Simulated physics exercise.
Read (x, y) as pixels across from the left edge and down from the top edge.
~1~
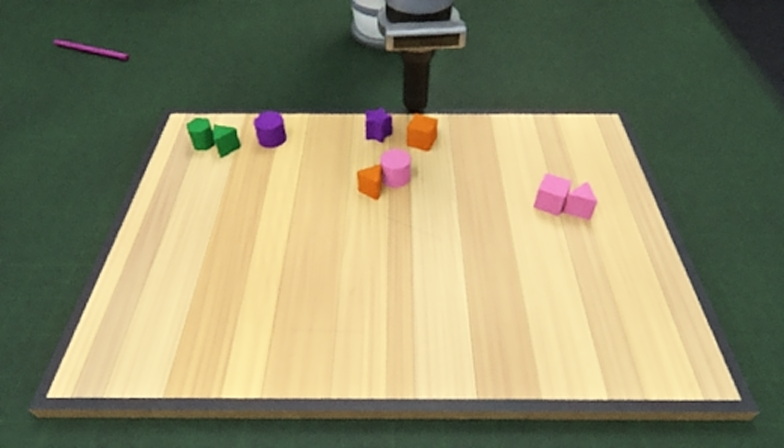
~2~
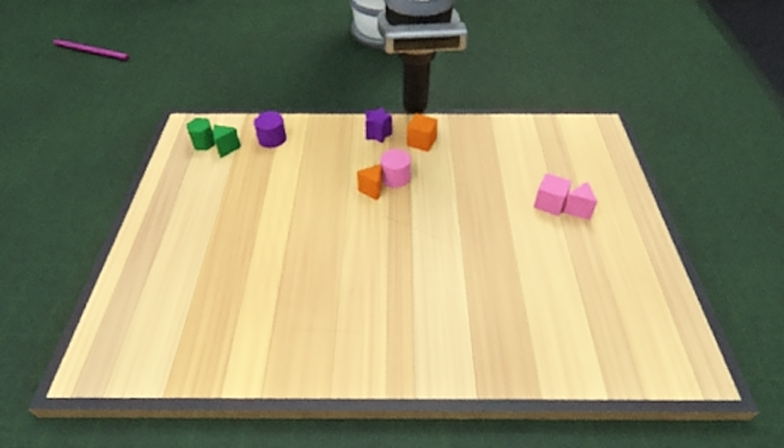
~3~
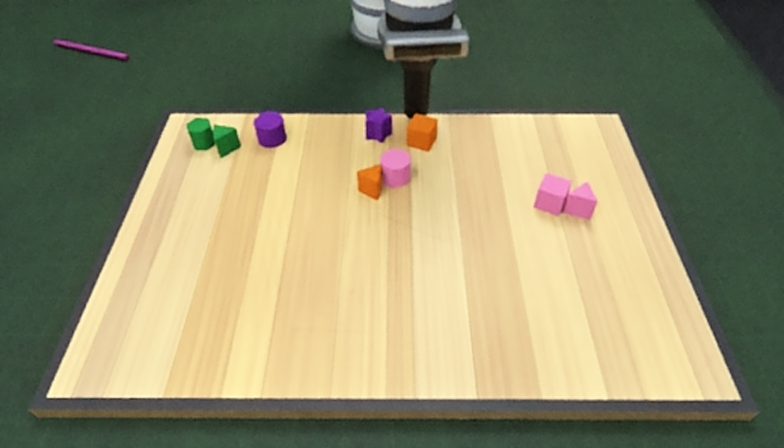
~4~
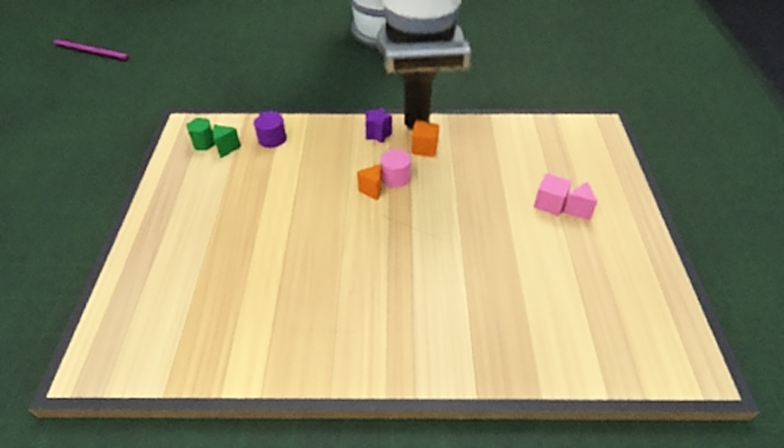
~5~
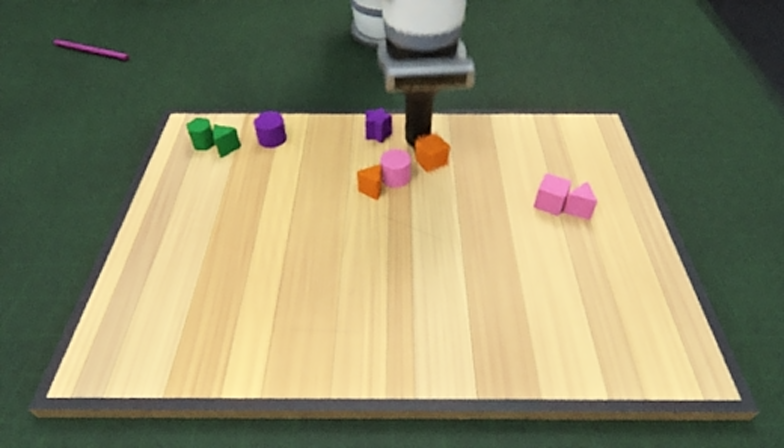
To begin with, a dark pusher hangs at the far edge of a wooden board scattered with green, purple, orange and pink blocks, and barely moves. It then edges toward the viewer and nudges the orange square a short way forward and slightly right, while the other blocks stay put.
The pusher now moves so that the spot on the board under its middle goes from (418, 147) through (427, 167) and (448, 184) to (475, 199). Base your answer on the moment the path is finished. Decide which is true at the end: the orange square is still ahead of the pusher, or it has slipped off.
It will keep going ahead of the pusher.
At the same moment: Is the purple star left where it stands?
Final answer: Yes.
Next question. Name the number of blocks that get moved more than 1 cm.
That's one.
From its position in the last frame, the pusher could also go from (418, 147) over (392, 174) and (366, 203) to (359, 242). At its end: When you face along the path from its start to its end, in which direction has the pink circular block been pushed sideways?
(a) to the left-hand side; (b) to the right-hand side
a (to the left-hand side)
On the path given first. One third of the way, pusher (428, 160); orange square (449, 162), turned 20° anticlockwise.
Two thirds of the way, pusher (450, 177); orange square (471, 180).
At the end, pusher (476, 192); purple star unmoved; pink circular block unmoved; orange square (495, 198).
